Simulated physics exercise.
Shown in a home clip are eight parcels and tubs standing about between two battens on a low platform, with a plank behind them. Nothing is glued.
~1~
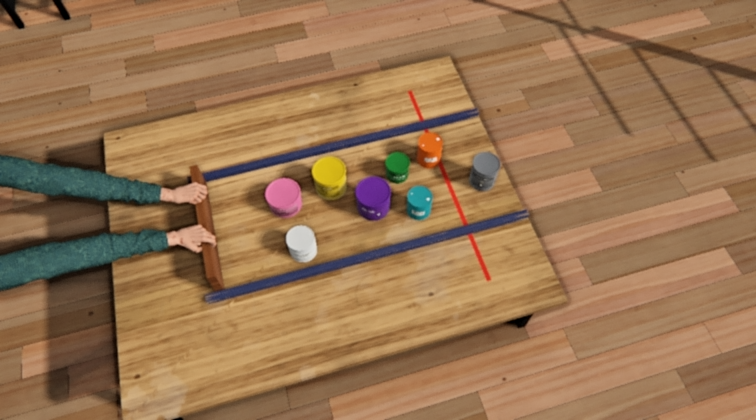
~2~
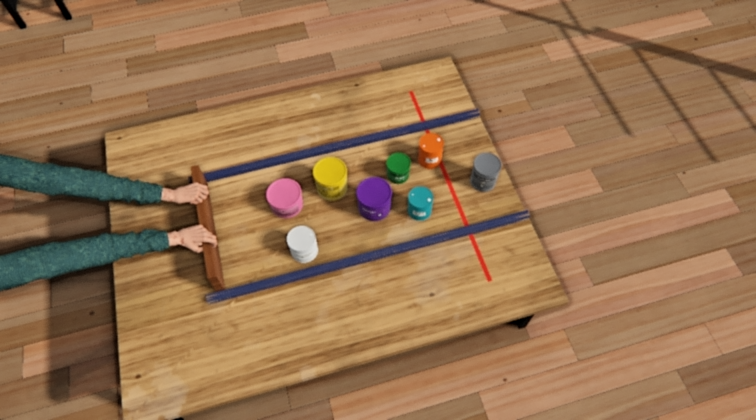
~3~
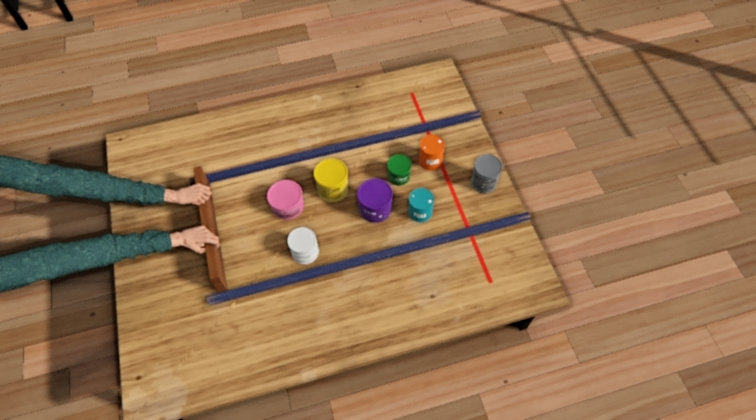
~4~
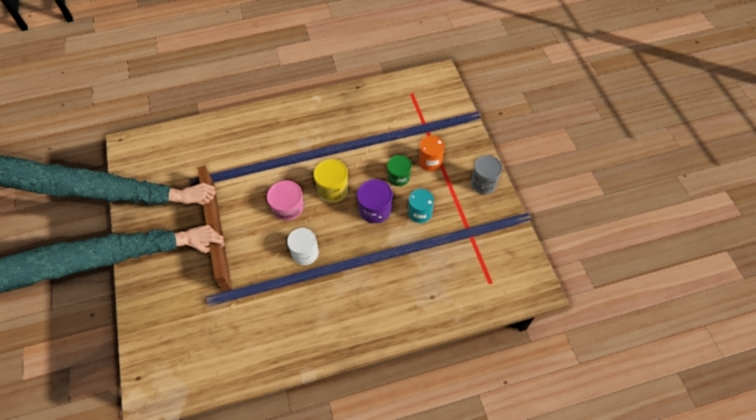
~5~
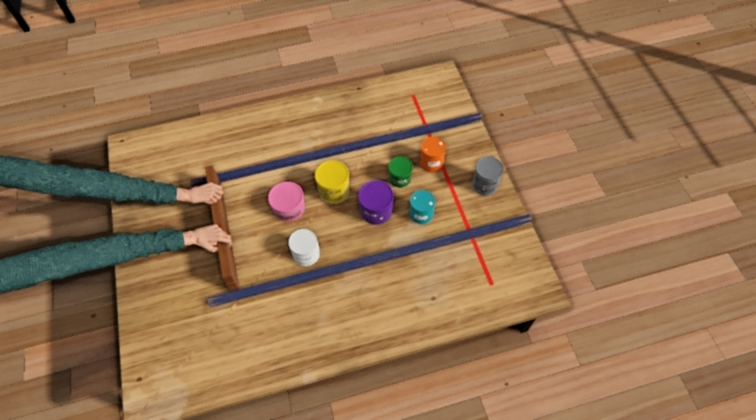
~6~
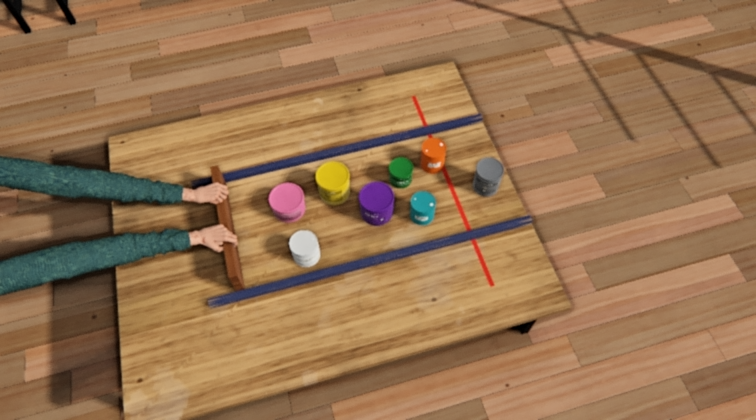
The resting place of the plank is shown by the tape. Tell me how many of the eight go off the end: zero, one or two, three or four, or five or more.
The answer is zero.
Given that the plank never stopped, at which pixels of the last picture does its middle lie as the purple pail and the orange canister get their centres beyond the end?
Purple pail: (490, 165); orange canister: (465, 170).
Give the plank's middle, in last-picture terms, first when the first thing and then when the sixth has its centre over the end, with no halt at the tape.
About (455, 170), then about (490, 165).
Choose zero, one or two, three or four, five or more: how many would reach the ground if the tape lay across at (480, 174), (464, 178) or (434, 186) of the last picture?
In the order of the places given: Either three or four; one or two; none.
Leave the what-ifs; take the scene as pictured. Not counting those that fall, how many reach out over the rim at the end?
In total, 1 of them.
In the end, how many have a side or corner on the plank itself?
It's 4.
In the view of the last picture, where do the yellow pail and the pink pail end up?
In order, first (449, 134), then (460, 161).
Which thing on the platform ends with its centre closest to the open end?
That's the grey pail.
Soon after, none off yet; grey pail at rest near (488, 178); orange canister at rest near (433, 156); turquoise canister at rest near (423, 209).
Then, none off yet; grey pail at rest near (488, 178); orange canister moved a little near (444, 155); turquoise canister moved about its own width near (456, 208).
At rest, the number that fall off is zero.
